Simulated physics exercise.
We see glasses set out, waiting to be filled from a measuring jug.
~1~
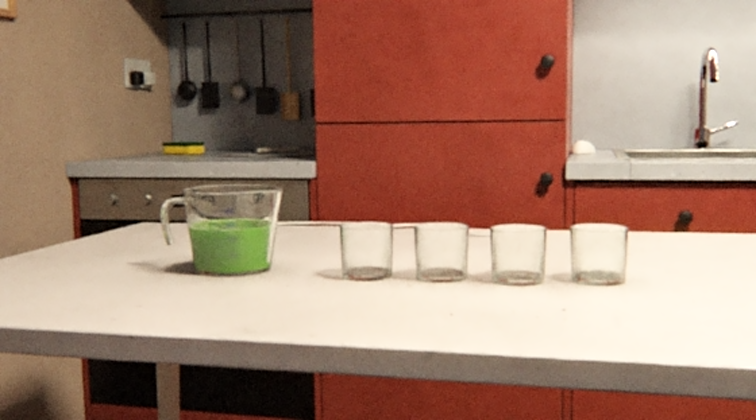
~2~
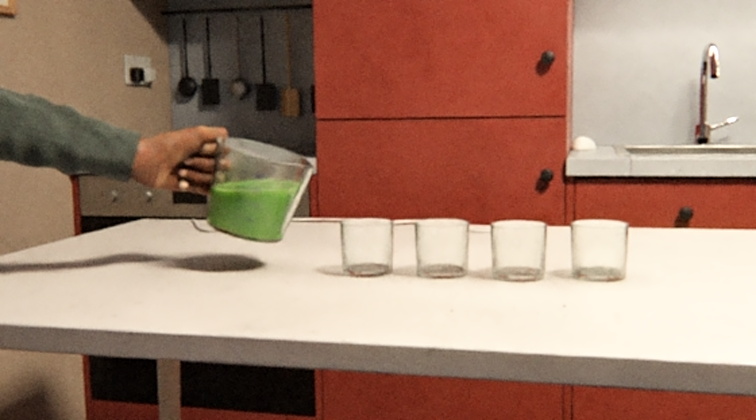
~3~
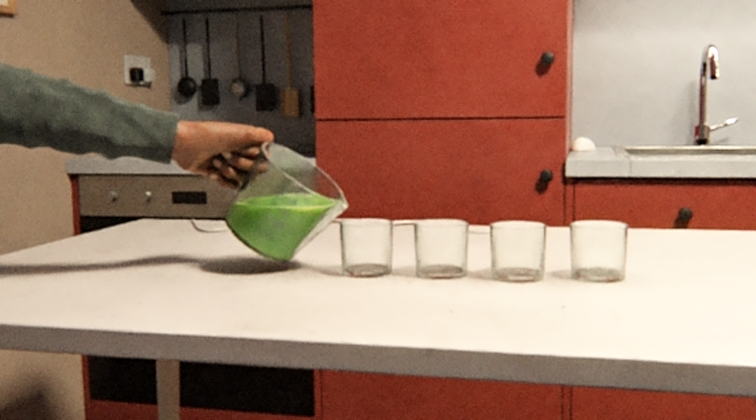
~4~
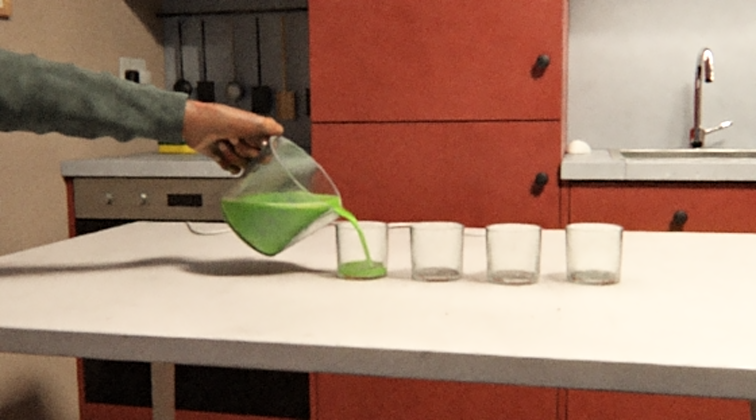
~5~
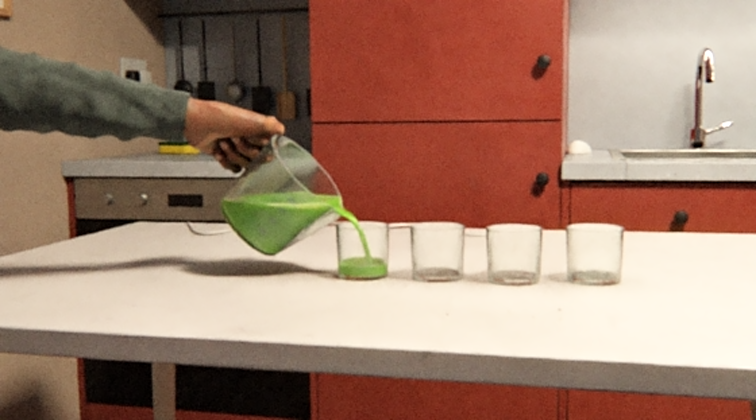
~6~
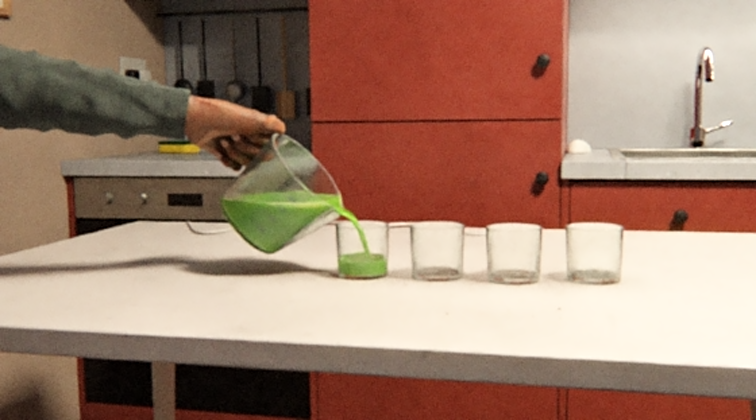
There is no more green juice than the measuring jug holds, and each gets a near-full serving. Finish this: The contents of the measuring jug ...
The contents of the measuring jug do not cover them all.
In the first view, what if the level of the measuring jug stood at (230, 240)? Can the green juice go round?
Assessment: Supply fails.
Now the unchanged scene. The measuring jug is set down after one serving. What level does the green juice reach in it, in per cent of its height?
About 35 in a hundred.
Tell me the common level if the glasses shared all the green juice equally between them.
Around 65 %.
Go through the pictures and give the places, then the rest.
In the first picture, all stand on the top; measuring jug (232, 227) about half full; four glasses, the last at (599, 252).
In the second picture, the hand lifts the measuring jug; measuring jug about half full, surface at (256, 187); the first is empty.
In the third picture, the measuring jug is brought over; measuring jug (282, 203) tipped 35° with all of its load; four glasses, the last at (598, 249).
In the fourth picture, a stream runs into the first small glass; measuring jug (279, 198) tipped 50° with nearly all of its load; the first is nearly empty.
In the fifth picture, a stream runs into the first small glass; measuring jug (280, 197) tipped 50° with nearly all of its load; four glasses, the last at (594, 252).
In the sixth picture, a stream runs into the first small glass; measuring jug (280, 196) tipped 50° with nearly all of its load; the first is about a quarter full.
Soon after, the first is about two thirds full.
Later, the first is done and the measuring jug has about two thirds of its load.
In the end, the measuring jug is empty with two filled and the next at nearly all of a serving.
